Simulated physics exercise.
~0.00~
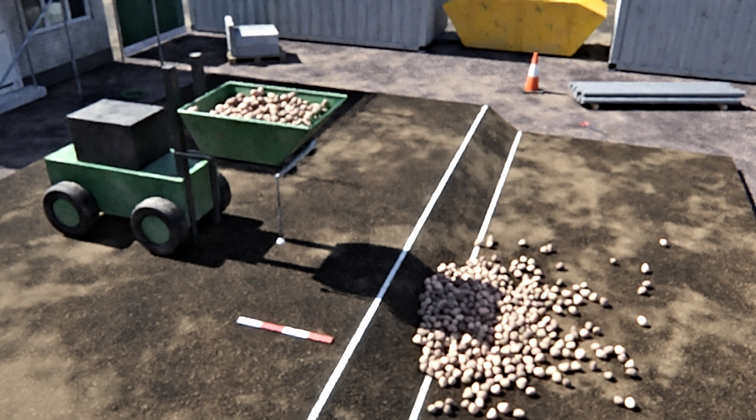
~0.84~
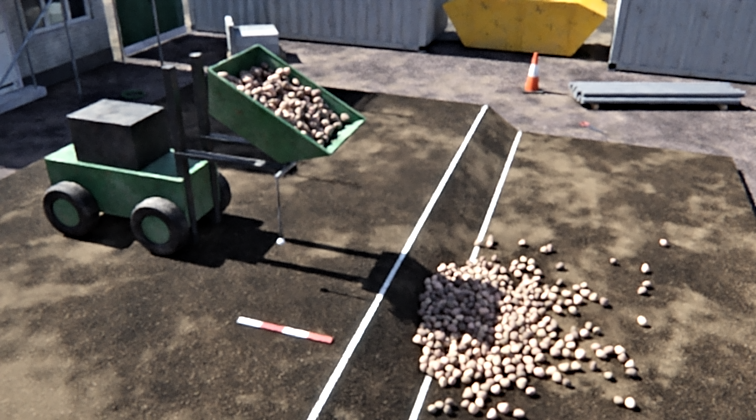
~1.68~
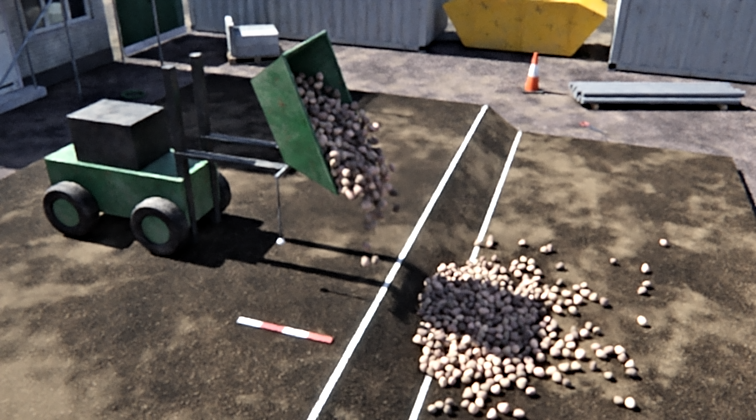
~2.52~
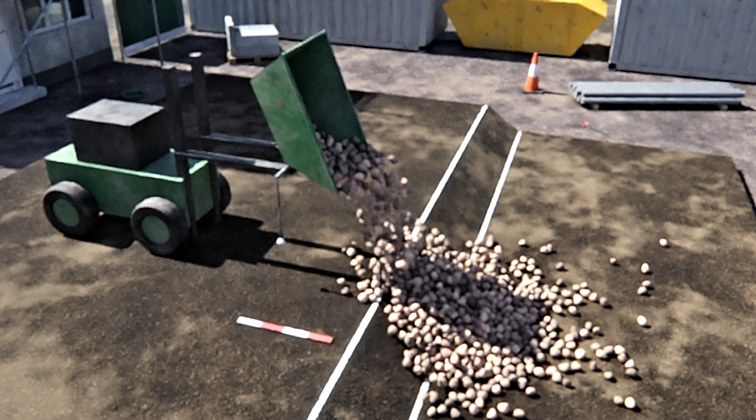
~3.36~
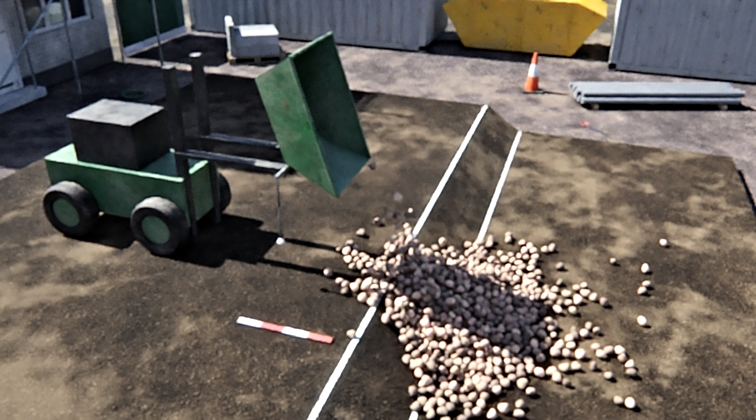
Green skip on a fork truck tipping forward and pouring rounded cobbles onto an earlier heap, ending empty above the spread stones.
